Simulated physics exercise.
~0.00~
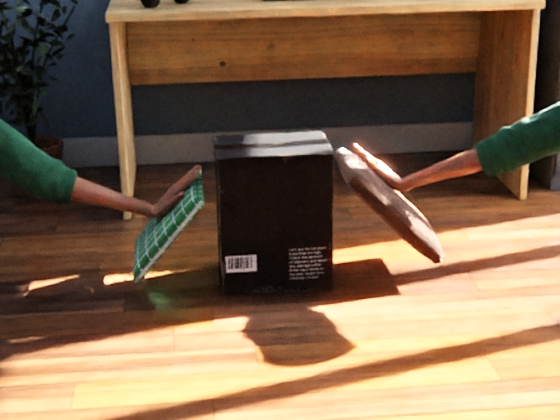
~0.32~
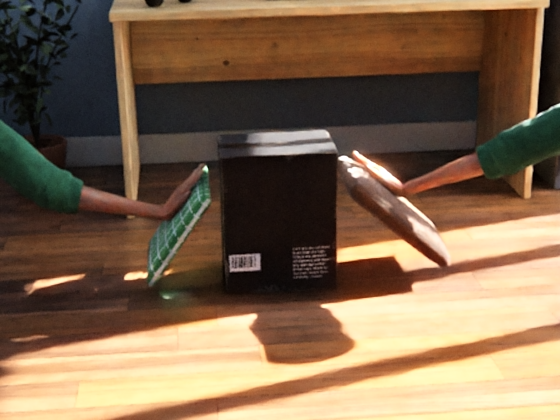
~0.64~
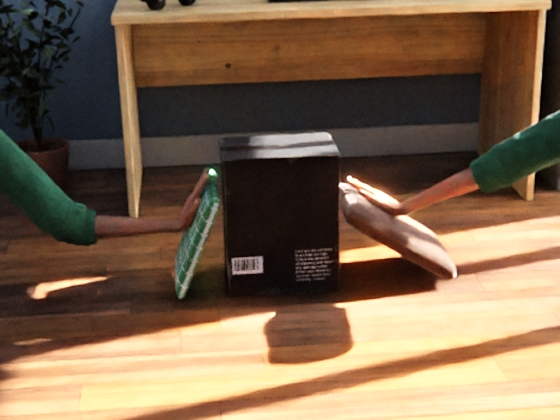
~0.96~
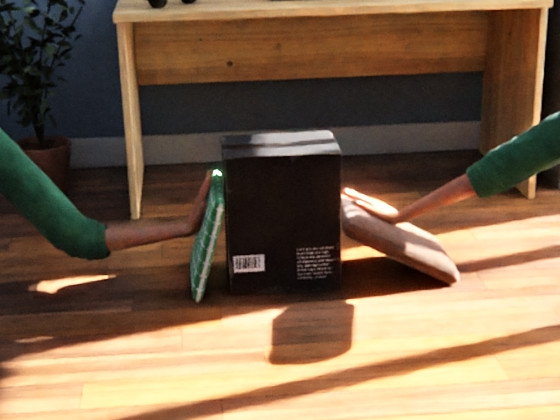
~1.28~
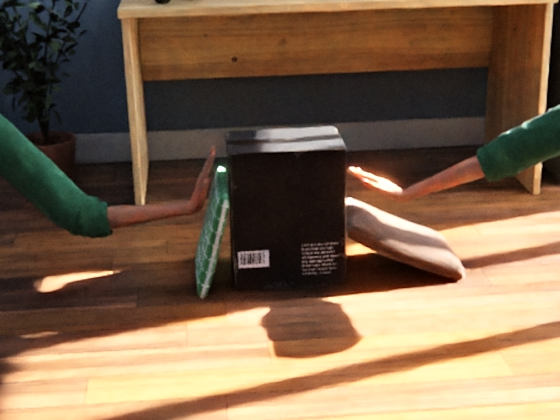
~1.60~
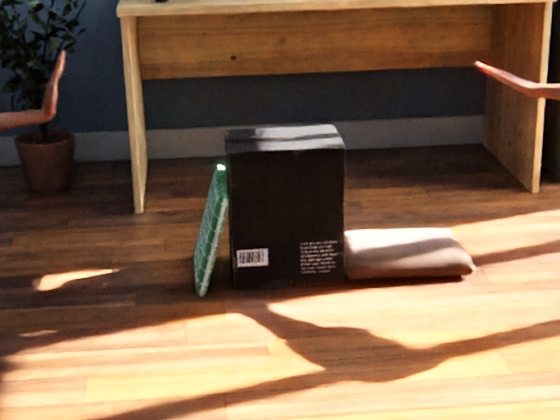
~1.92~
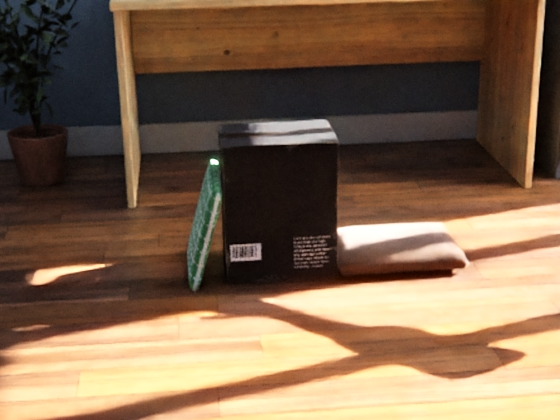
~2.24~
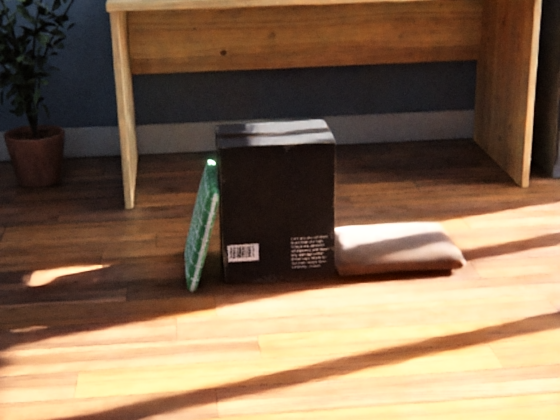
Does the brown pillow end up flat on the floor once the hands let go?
Yes, the brown pillow slips down the side of the box and ends up lying flat on the floor, while the green seat pad keeps leaning.
